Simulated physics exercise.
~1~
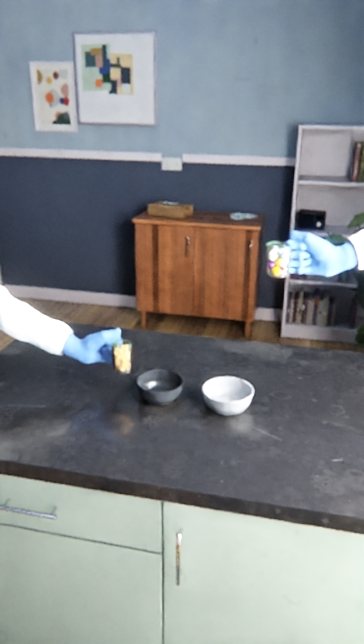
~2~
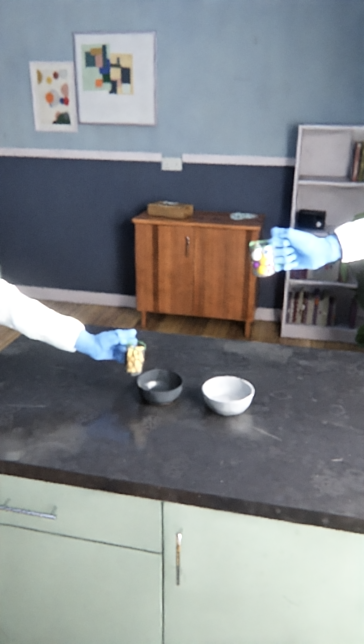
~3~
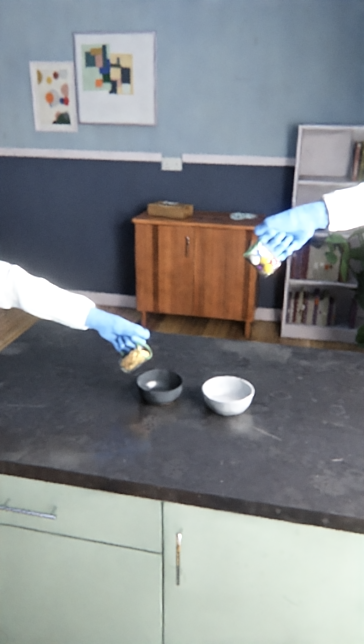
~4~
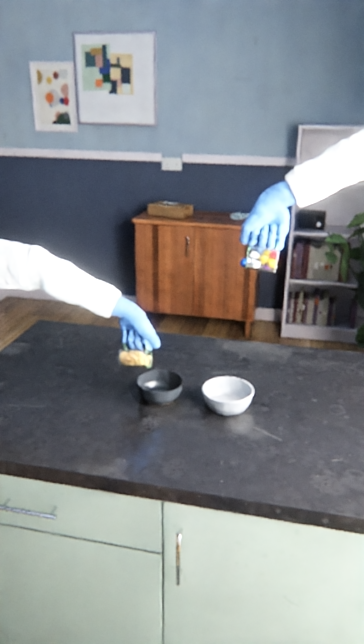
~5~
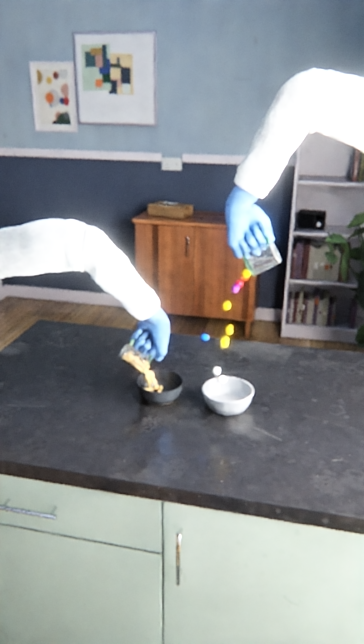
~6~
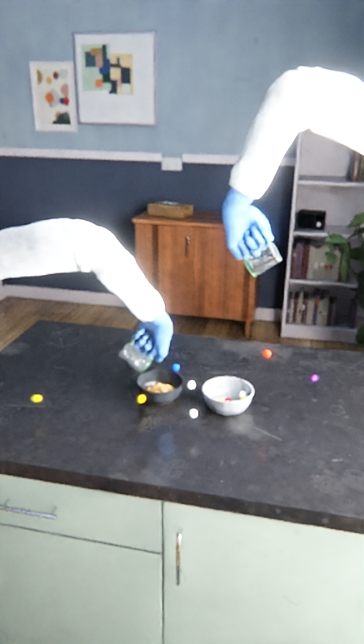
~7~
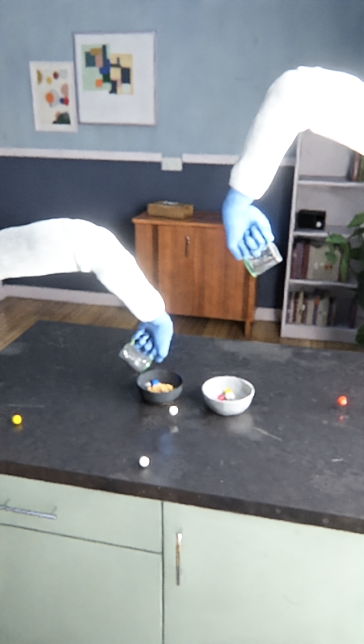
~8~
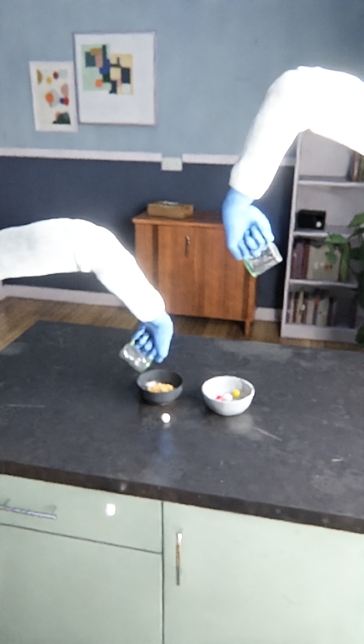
Two blue-gloved hands in white sleeves reach in from either side over a dark countertop, seen from the front and slightly above, each holding a small clear cup. A black bowl sits left of a white one, with a wooden cabinet and shelves behind. The hands tilt the cups until both are upside down, the right one held much higher. Tan pieces slide from the left cup into the black bowl, while colourful balls tumble from the right, several bouncing and scattering across the counter. Finally, the tan pieces rest in their bowl, and only some balls lie in the white one.
